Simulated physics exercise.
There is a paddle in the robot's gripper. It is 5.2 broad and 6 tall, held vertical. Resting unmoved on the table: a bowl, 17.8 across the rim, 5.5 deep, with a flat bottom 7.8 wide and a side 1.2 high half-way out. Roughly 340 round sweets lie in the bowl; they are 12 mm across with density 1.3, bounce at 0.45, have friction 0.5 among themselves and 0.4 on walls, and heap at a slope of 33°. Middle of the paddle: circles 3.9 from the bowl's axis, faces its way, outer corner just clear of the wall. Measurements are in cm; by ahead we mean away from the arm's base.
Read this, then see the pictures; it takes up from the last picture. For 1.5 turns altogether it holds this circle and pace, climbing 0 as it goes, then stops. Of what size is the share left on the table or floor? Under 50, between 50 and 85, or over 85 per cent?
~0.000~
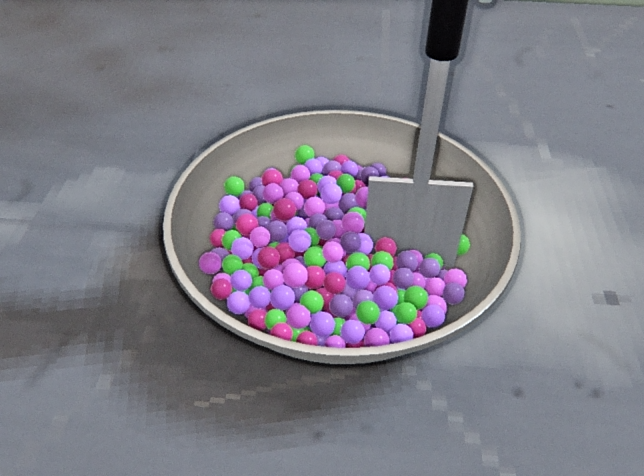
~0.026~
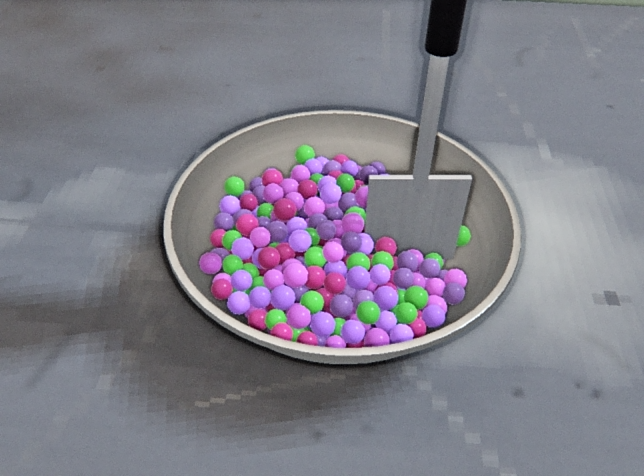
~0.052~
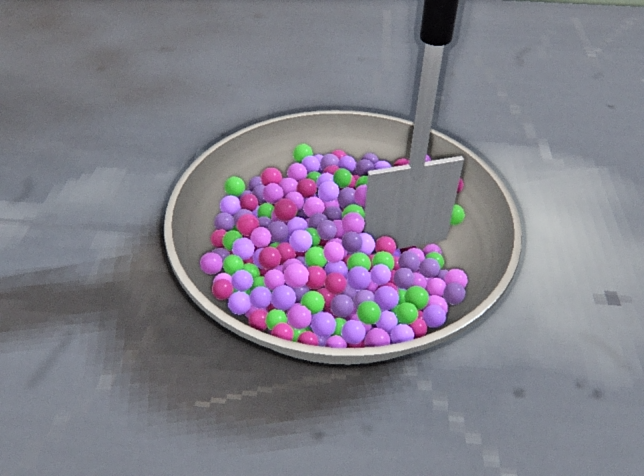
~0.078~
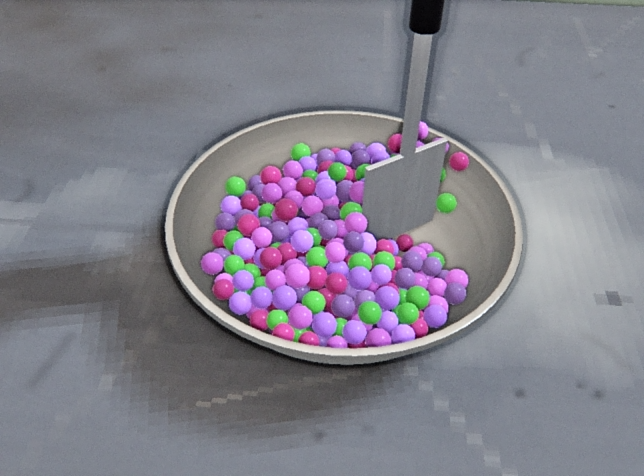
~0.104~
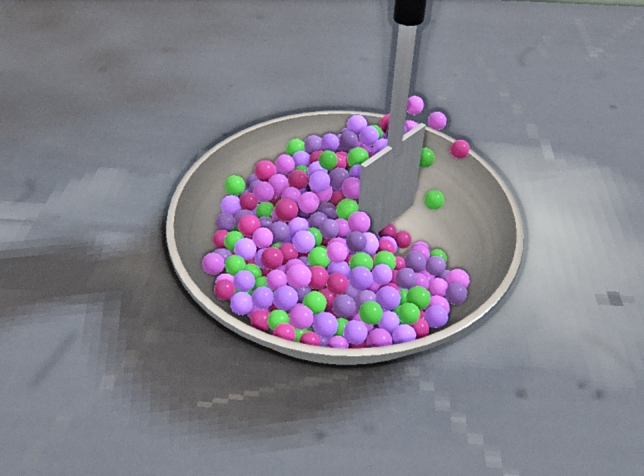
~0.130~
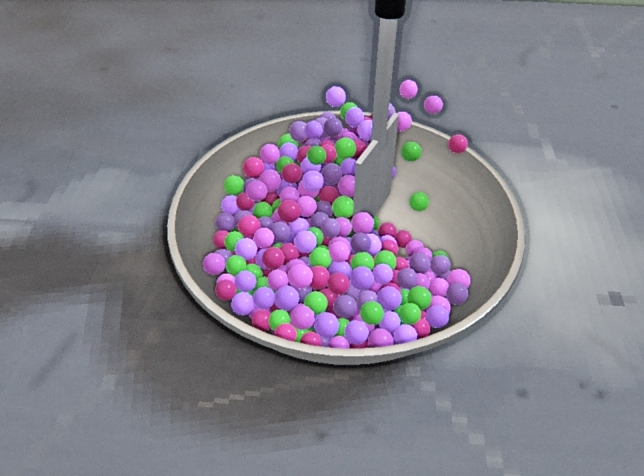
Under 50 per cent.
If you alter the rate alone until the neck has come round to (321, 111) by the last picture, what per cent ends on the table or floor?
Roughly 65 per cent.
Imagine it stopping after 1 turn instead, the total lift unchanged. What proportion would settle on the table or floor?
About 30 per cent.
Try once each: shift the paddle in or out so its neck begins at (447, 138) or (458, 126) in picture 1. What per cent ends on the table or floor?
First try about 40 per cent, second try about 30 per cent.
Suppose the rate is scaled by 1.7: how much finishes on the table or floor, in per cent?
Roughly 65 per cent.
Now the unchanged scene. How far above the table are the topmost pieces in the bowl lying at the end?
It reaches some 5.5 cm above the table.
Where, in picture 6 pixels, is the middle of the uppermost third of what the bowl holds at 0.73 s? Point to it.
I'd say about (335, 146).
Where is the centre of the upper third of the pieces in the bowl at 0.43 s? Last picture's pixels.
Roughly pixel (364, 299).
After 0.43 s, 251° round, highest piece 9 above the table; 276 in the bowl, 49 on the table or floor, 17 in flight or on the tool.
After 0.73 s, 76° round, highest piece 7 above the table; 223 in the bowl, 108 on the table or floor, 11 in flight or on the tool.
After 1.08 s, 180° round, highest piece 6 above the table; 201 in the bowl, 141 on the table or floor.
After 1.78 s, 180° round, highest piece 5 above the table; 201 in the bowl, 141 on the table or floor.
At rest, 201 in the bowl, 141 on the table or floor. That is 41 % on the table or floor.
